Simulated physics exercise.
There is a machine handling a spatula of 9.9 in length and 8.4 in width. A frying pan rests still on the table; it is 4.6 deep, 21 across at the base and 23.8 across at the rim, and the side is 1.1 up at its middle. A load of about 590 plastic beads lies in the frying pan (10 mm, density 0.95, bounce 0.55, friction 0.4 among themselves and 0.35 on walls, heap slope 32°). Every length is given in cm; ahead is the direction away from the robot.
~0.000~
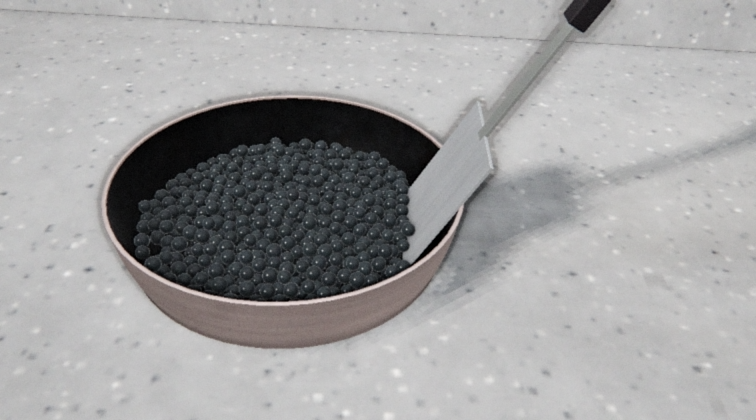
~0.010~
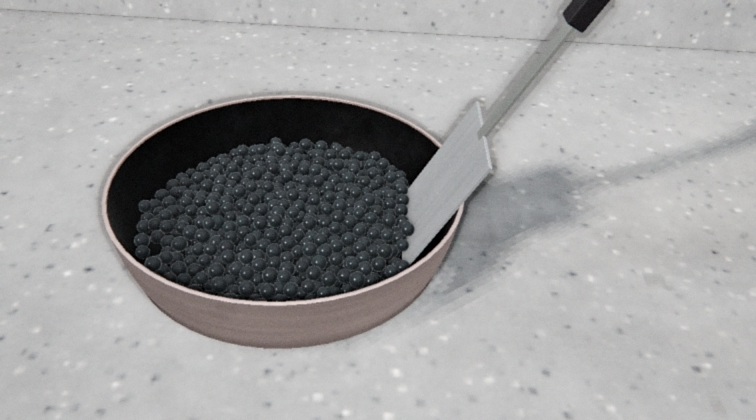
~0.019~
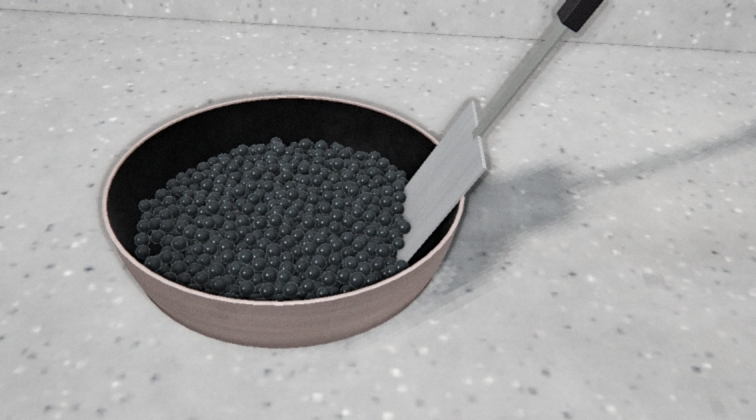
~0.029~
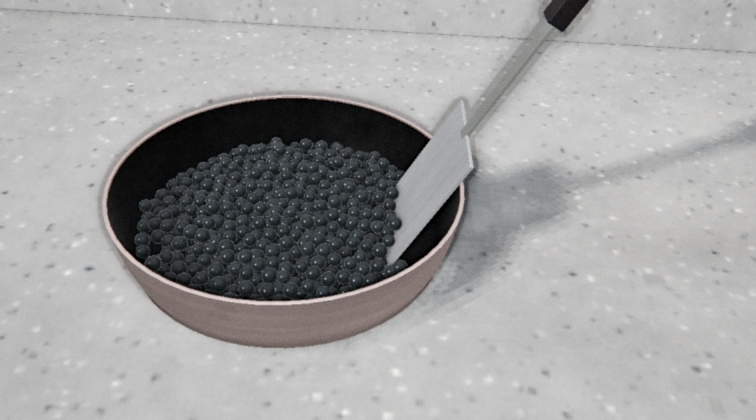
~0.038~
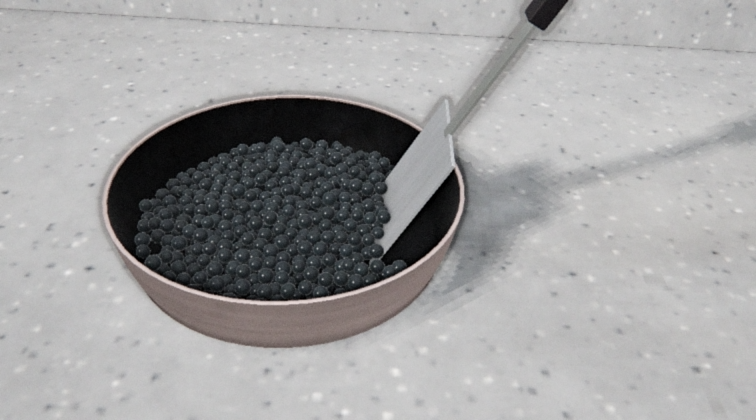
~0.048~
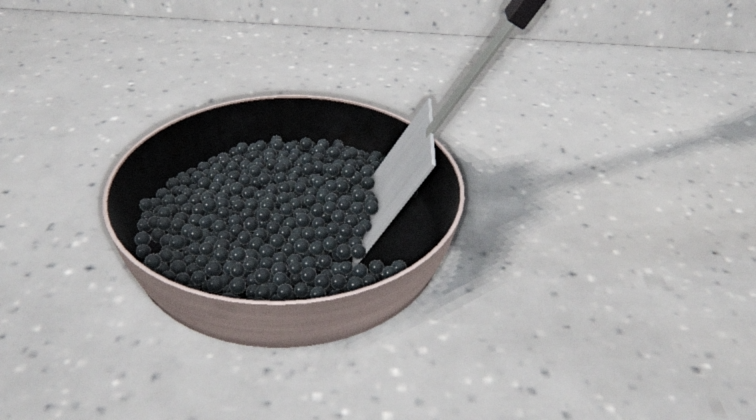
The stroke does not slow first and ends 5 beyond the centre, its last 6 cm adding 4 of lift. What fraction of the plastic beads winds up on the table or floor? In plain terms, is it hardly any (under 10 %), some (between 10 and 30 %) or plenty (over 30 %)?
Some - between 10 and 30 %.
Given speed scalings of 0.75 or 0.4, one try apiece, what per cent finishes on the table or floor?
The two tries give roughly 5 and 0 in a hundred.
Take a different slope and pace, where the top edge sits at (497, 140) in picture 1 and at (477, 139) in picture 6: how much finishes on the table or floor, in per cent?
Roughly 0 percent ends up there.
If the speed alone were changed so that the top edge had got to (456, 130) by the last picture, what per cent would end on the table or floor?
Some 0 percent.
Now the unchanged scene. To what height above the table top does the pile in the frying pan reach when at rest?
4.0 cm.
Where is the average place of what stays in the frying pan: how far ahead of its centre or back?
Ahead of centre, roughly 3.5 centimetres.
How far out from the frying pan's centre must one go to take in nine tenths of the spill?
I reckon it's some 95 centimetres.
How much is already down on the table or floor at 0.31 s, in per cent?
About 15 per cent.
After 0.07 s, sloping 62°, highest piece 7 above the table; 592 in the frying pan.
After 0.10 s, sloping 62°, highest piece 8 above the table; 592 in the frying pan.
After 0.31 s, sloping 62°, highest piece 10 above the table; 511 in the frying pan, 77 on the table or floor, 4 on the blade or in flight.
After 1.36 s, sloping 62°, highest piece 3 above the table; 511 in the frying pan, 81 on the table or floor.
In the end, 511 in the frying pan, 81 on the table or floor. That is 14 % on the table or floor.
